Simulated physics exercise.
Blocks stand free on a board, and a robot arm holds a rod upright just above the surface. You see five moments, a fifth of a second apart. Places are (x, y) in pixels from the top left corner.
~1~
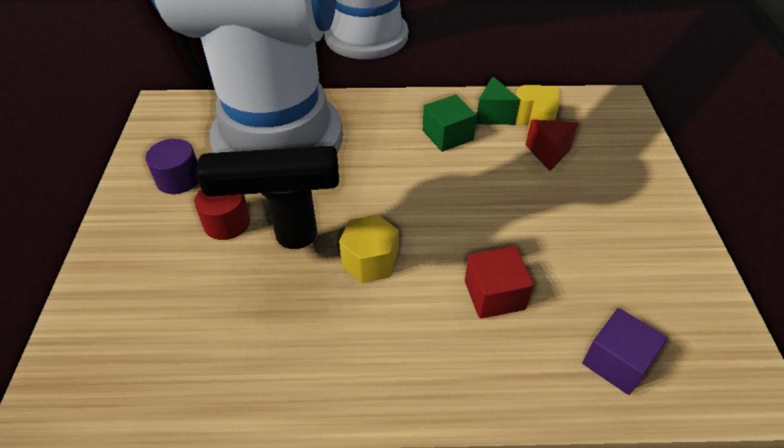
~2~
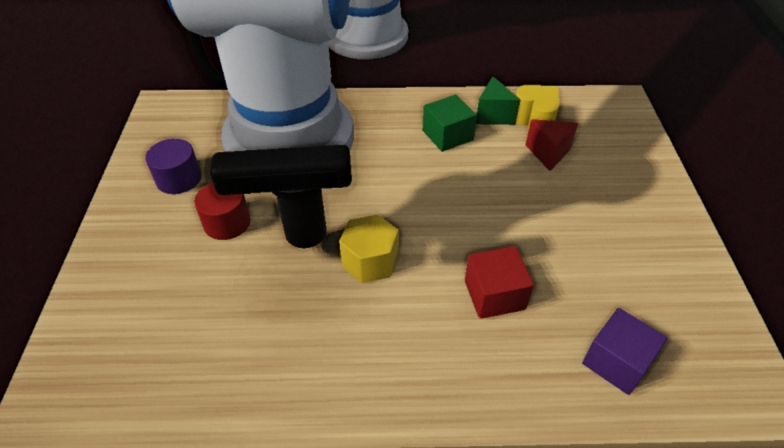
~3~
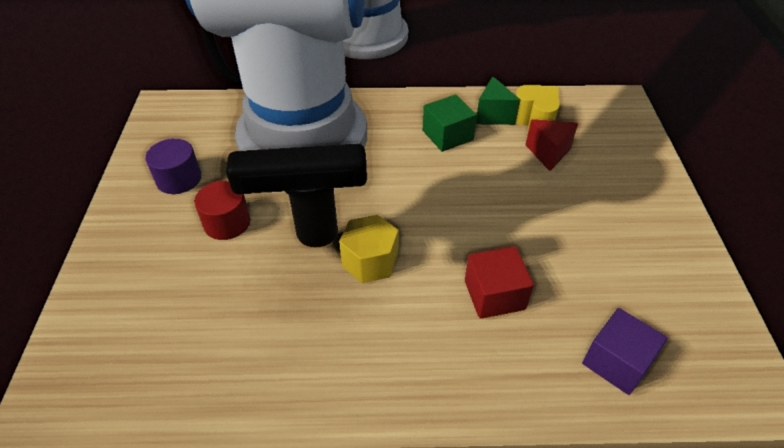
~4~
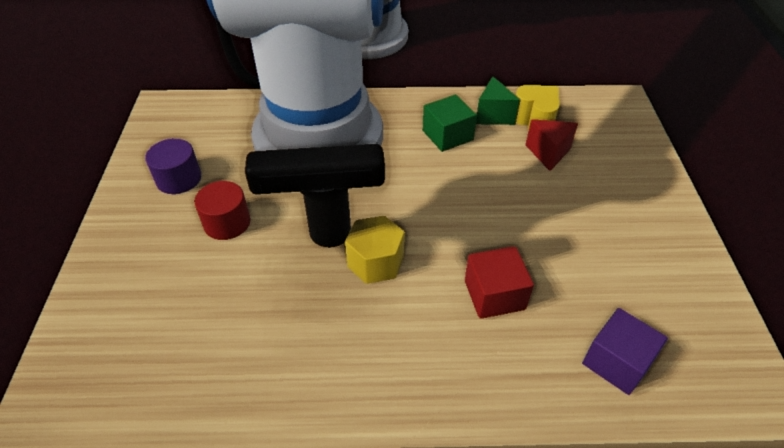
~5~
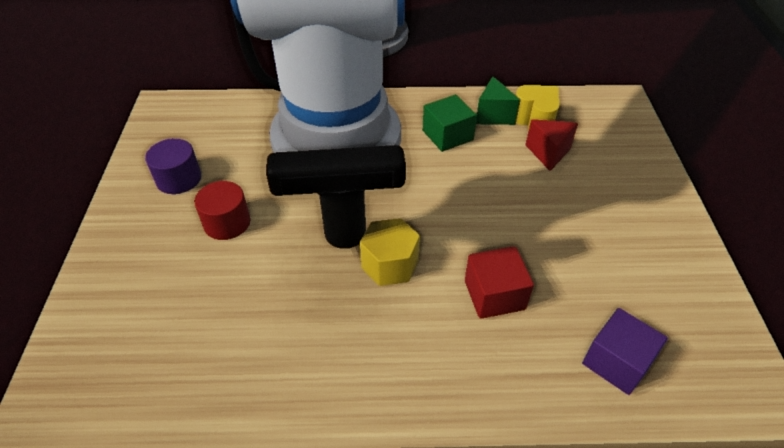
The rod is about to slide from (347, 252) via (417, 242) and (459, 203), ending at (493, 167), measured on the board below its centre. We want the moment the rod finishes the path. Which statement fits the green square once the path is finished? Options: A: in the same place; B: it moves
A (in the same place)
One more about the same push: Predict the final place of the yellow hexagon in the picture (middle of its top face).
The middle of its upper face should be somewhere near (457, 243).
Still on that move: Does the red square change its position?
Yes.
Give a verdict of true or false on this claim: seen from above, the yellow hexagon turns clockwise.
This is true.
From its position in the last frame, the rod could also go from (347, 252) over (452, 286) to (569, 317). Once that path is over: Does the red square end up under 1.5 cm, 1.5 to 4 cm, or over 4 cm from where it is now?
Travels over 4 cm.
What follows on the original path. One third of the way, rod at (419, 223); yellow hexagon at (456, 243), turned 45° clockwise; red square at (512, 275).
Two thirds of the way, rod at (462, 184); yellow hexagon at (457, 243), turned 45° clockwise; red square at (512, 275).
At the end, rod at (497, 148); yellow hexagon at (457, 243), turned 45° clockwise; green square unmoved; red square at (512, 275).
